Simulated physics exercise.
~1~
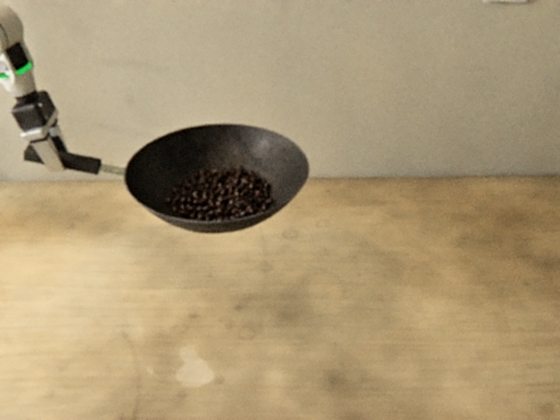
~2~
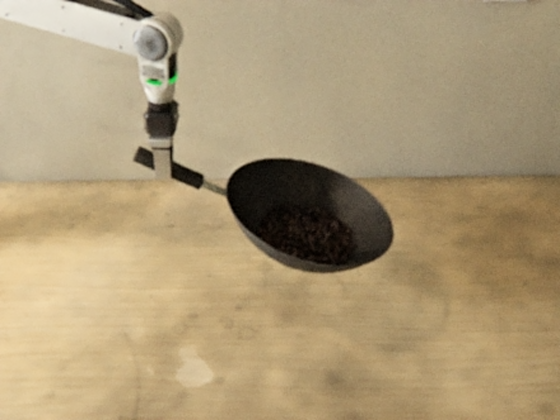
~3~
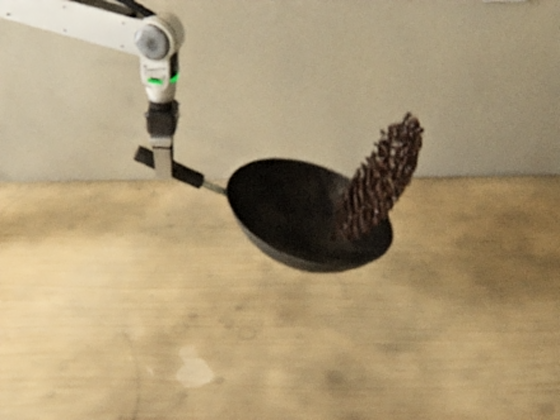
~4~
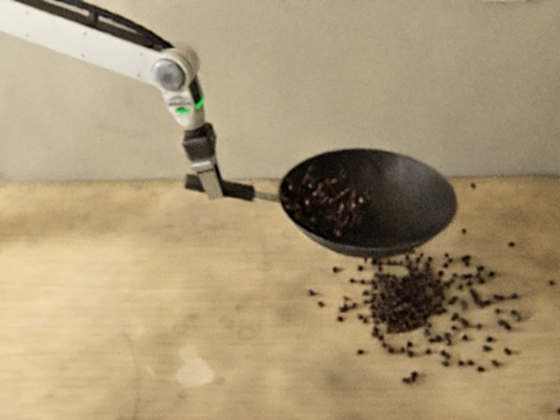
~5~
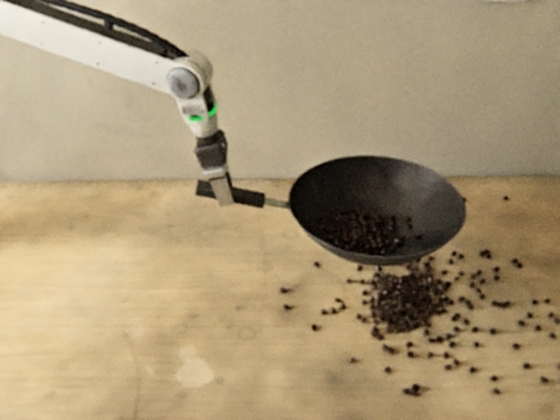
To begin with, a robot arm's gripper holds a dark wok with a heap of small dark beans in it, above a pale wooden table. The arm carries the wok to the right and tips it, its far side dipping lower. The beans then leap up in a tall clump above the wok's right edge. As the arm moves further right and levels the wok, some beans are back inside while many lie scattered on the table below. Finally, the wok sits level slightly further right, still holding some beans, with more than half spread across the table.
